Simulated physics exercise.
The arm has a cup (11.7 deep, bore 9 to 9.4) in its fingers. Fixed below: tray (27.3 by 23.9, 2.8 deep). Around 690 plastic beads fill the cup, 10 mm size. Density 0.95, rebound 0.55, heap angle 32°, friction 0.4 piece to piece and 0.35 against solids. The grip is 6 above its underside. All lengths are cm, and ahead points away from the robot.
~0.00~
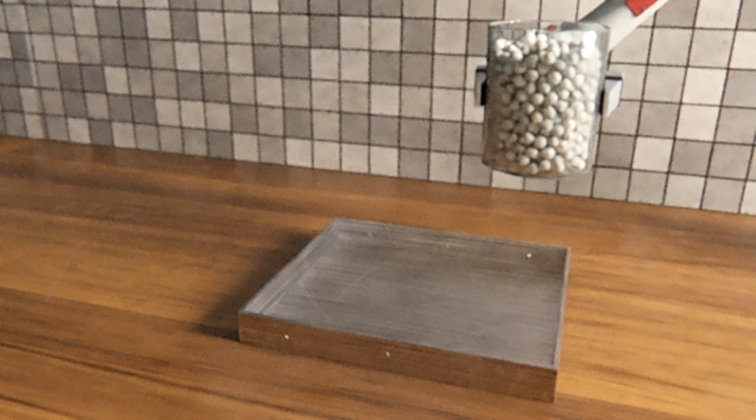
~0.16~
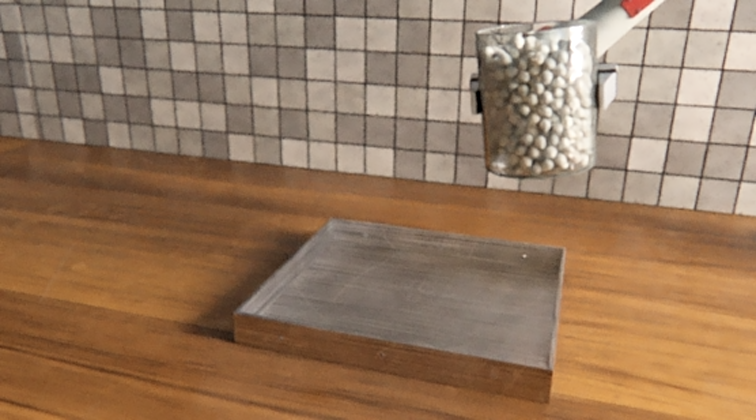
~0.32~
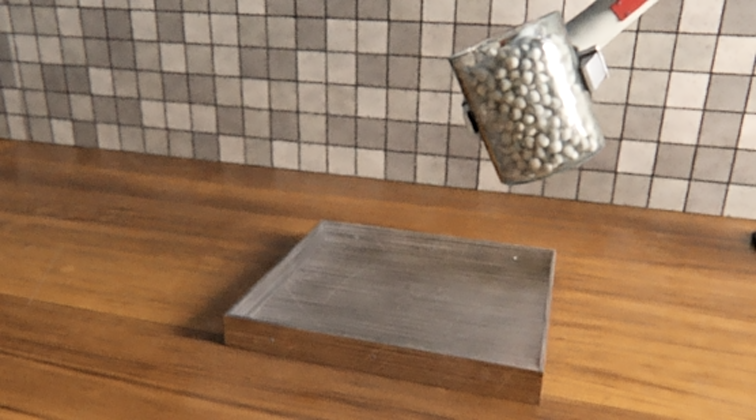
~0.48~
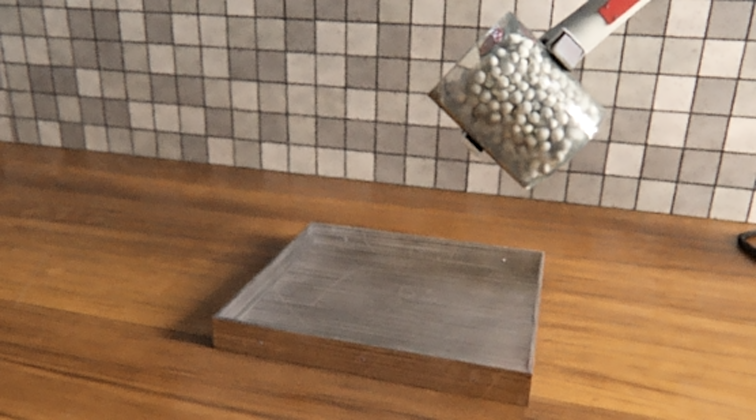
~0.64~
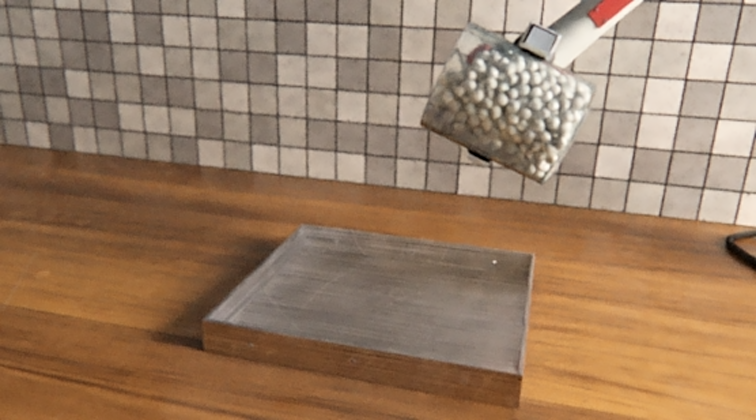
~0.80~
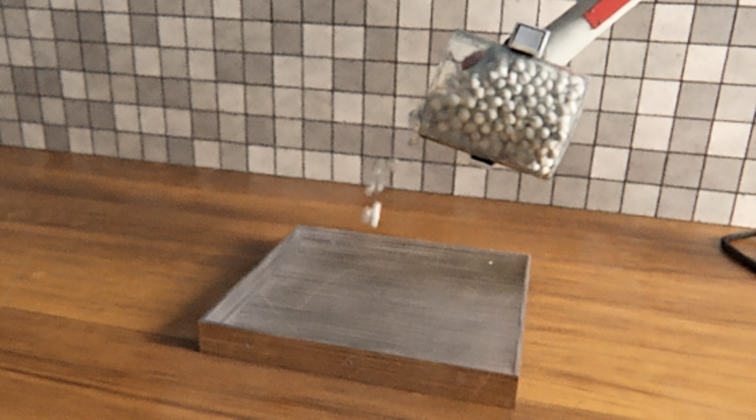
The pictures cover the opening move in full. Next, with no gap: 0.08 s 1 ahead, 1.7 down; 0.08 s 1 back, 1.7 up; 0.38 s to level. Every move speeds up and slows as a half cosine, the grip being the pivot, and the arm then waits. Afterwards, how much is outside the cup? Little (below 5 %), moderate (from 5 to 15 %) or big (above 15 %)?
Outside the cup the share is moderate, from 5 to 15 %.
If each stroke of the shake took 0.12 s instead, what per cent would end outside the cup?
Then about 10 per cent.
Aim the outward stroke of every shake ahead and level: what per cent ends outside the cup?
Some 25 per cent.
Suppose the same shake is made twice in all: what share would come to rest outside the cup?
In that case some 15 per cent.
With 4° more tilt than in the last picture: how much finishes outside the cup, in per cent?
About 10 per cent.
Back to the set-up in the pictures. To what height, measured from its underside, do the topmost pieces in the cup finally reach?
Some 11.0 cm.
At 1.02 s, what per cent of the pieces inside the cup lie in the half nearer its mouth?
About 40 per cent.
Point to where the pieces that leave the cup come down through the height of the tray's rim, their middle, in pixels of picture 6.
Around (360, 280).
After 1.02 s, tilted 71° forward, highest piece 25 above the table; 648 in the cup, 21 in the tray, 21 in flight or on a rim.
After 1.23 s, tilted 14° forward, highest piece 27 above the table; 633 in the cup, 50 in the tray, 7 in flight or on a rim.
After 1.54 s, level, highest piece 27 above the table; 632 in the cup, 57 in the tray, 1 in flight or on a rim.
After 2.59 s, level, highest piece 27 above the table; 632 in the cup, 58 in the tray.
In the end, 632 in the cup, 58 in the tray. That is 8 % outside the cup.
